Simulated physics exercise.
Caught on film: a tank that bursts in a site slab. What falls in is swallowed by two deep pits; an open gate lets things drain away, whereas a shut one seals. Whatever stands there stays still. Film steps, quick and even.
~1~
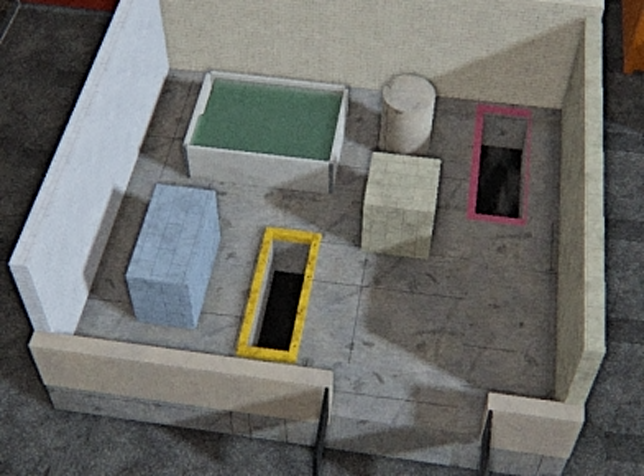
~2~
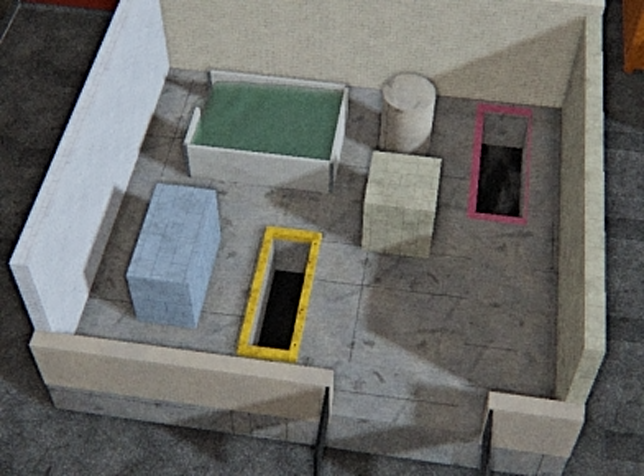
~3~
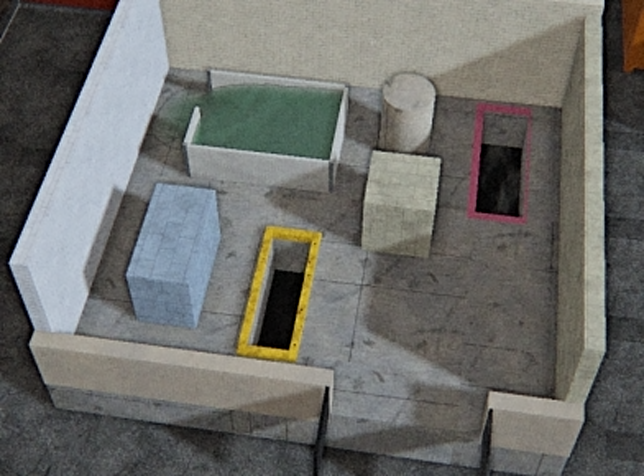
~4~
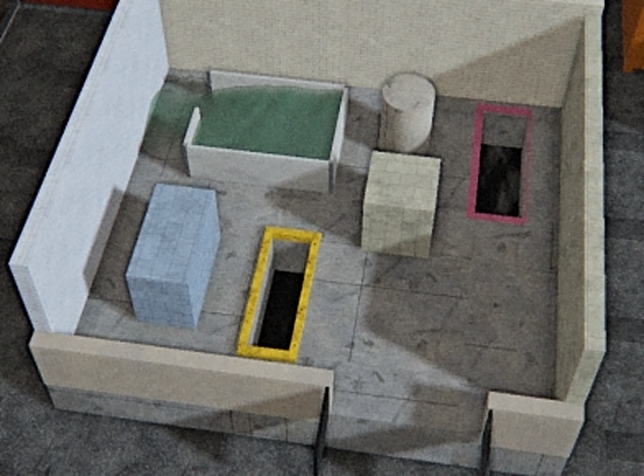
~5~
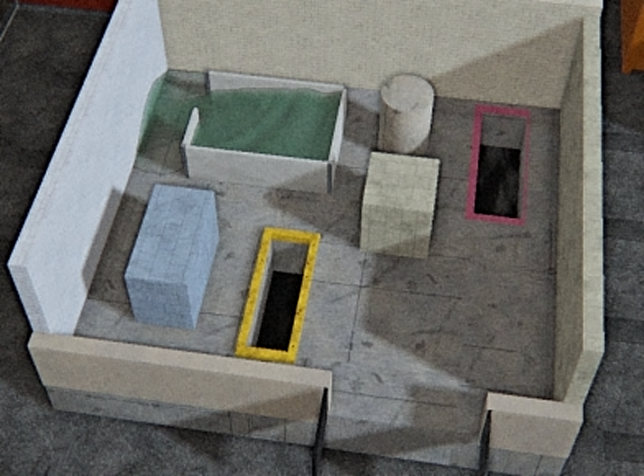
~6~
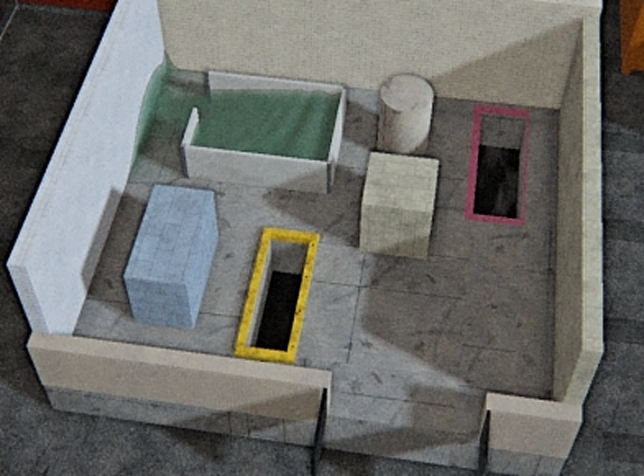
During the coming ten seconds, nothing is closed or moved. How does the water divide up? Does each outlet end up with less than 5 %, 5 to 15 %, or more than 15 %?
In order: The gate will drain shy of five per cent; the pink pit will drain in excess of fifteen per cent; the yellow pit will drain shy of five per cent.
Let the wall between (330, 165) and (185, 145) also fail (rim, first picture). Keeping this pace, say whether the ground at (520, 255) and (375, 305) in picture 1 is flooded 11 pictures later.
In order: Spared and swamped.
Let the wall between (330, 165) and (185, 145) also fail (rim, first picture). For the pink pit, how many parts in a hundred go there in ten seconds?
I'd estimate the pink pit takes around 4 percent.
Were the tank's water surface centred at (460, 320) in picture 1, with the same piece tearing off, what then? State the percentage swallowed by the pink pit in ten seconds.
Result, pink pit: 0 percent after ten seconds.
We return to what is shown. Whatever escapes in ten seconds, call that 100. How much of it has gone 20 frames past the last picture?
It comes to around 10 per cent.
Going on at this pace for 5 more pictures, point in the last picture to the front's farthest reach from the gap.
Point: (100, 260) in the last picture's pixels.
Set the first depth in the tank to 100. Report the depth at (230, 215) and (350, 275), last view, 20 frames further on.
Around 8 % at the first and 0 % at the second.
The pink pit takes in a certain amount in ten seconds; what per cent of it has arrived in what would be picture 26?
About 10 per cent.
A moment on, water covers 15 % of the floor; the gate 0 %, the pink pit 0 %, the yellow pit 0 %.
Next, water covers 25 % of the floor; the gate 0 %, the pink pit 0 %, the yellow pit 0 %.
Then, water covers 40 % of the floor; the gate 0 %, the pink pit 3 %, the yellow pit 0 %.
Later, water covers 60 % of the floor; the gate 0 %, the pink pit 13 %, the yellow pit 0 %.
In the end, water covers 85 % of the floor; the gate 1 %, the pink pit 24 %, the yellow pit 0 %.
